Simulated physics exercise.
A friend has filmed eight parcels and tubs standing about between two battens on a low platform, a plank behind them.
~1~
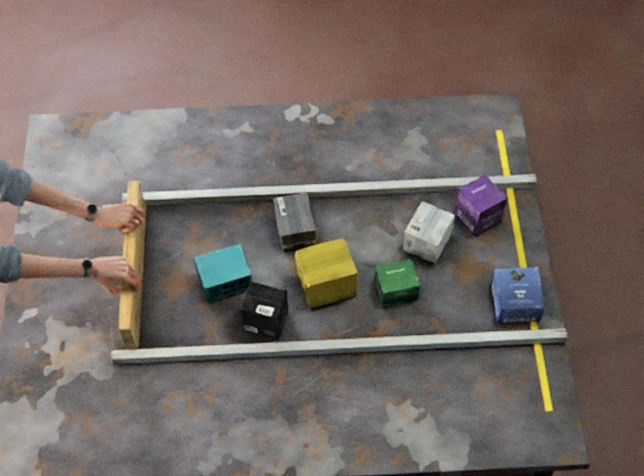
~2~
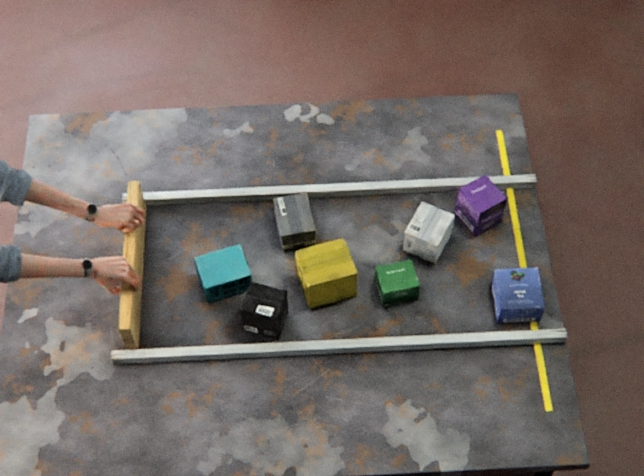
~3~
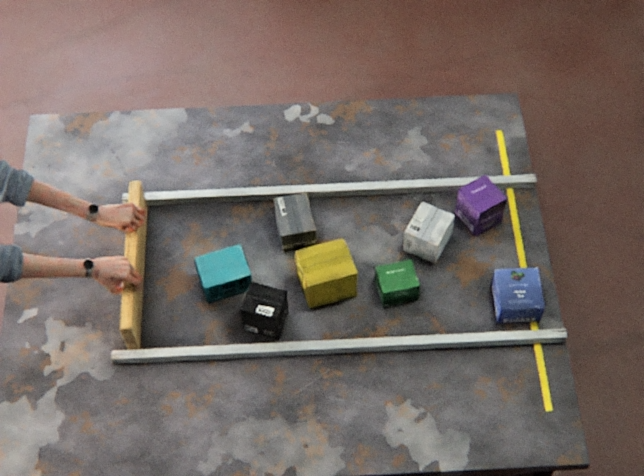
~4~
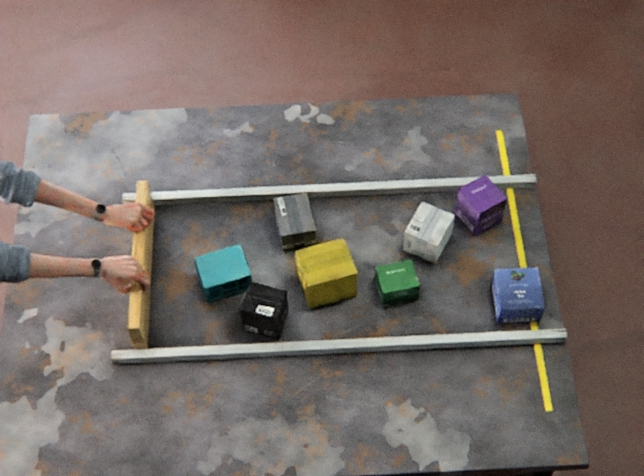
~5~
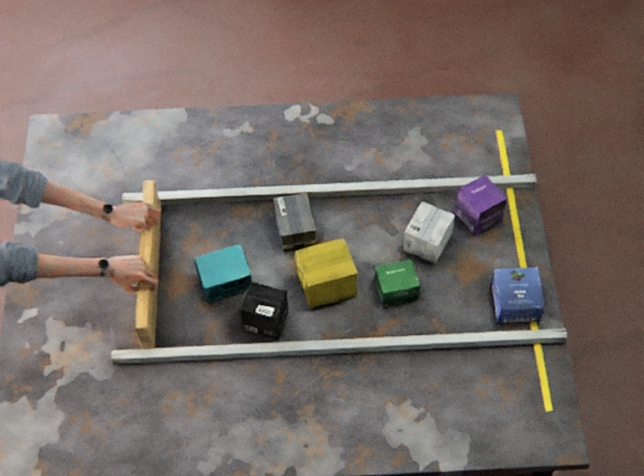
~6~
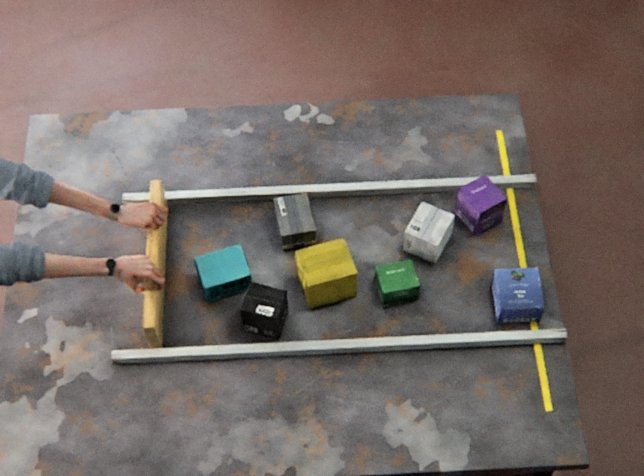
Wooden plank sliding slightly right between two battens, pushed by two hands, while the coloured boxes ahead of it stay still.
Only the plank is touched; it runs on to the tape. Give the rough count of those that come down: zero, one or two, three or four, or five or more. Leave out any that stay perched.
The number that fall off is five or more.
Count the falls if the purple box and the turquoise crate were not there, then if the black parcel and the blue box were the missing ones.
First 4, then 4.
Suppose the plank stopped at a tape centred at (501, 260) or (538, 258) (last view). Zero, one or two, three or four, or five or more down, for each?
One after another: More than four; more than four.
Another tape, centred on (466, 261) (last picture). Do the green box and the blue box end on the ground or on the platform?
The green box is lost; the blue box tumbles off.
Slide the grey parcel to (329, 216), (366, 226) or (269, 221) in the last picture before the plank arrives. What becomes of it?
In turn it remains up; remains up; stays on.
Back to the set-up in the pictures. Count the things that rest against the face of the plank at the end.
In contact: 3.
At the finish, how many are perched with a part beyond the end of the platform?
It comes to 3.
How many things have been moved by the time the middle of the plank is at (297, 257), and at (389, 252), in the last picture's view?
By then 5, and 7.
Early on, none off yet; blue box at rest near (517, 295); purple box at rest near (480, 206); white parcel at rest near (429, 233).
Finally, the number that fall off is five or more; lost, yellow box, green box, white parcel, purple box and blue box.
